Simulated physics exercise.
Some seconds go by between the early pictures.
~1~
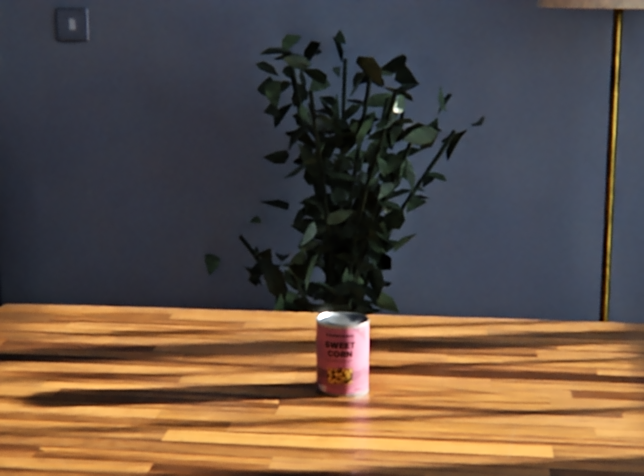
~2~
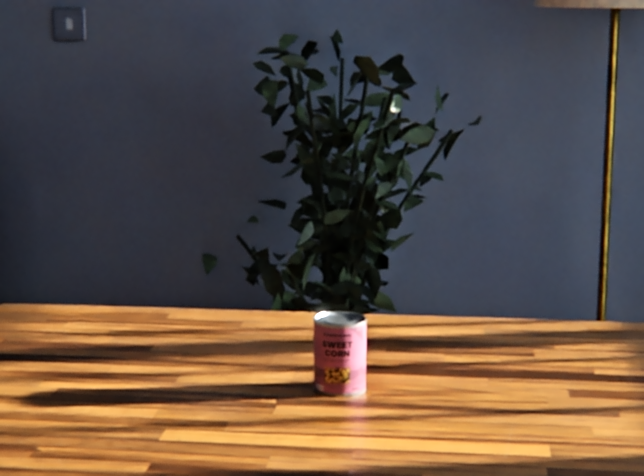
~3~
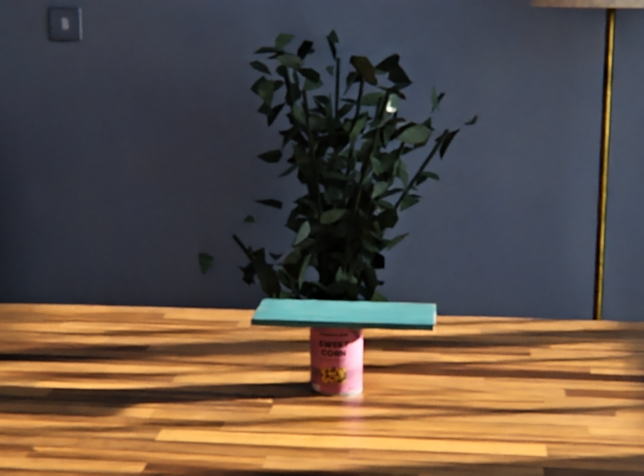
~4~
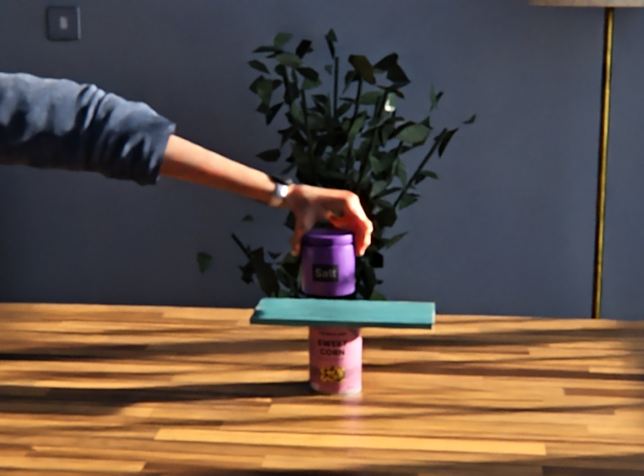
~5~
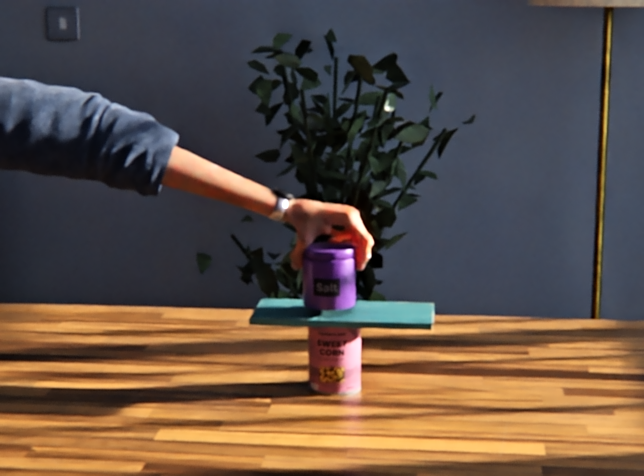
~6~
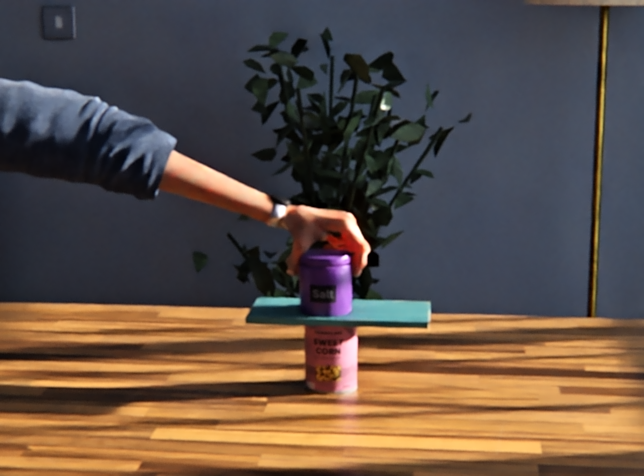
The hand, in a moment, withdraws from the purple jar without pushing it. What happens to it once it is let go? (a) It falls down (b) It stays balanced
b, it stays balanced.
Then, 0.30 s later than the last frame, all is still.
Then, 0.70 s later than the last frame, purple jar resting near (326, 282).
When it is over, all 3 as before. End places, in pixels of the last picture, purple jar near (326, 282). The stack keeps its balance.
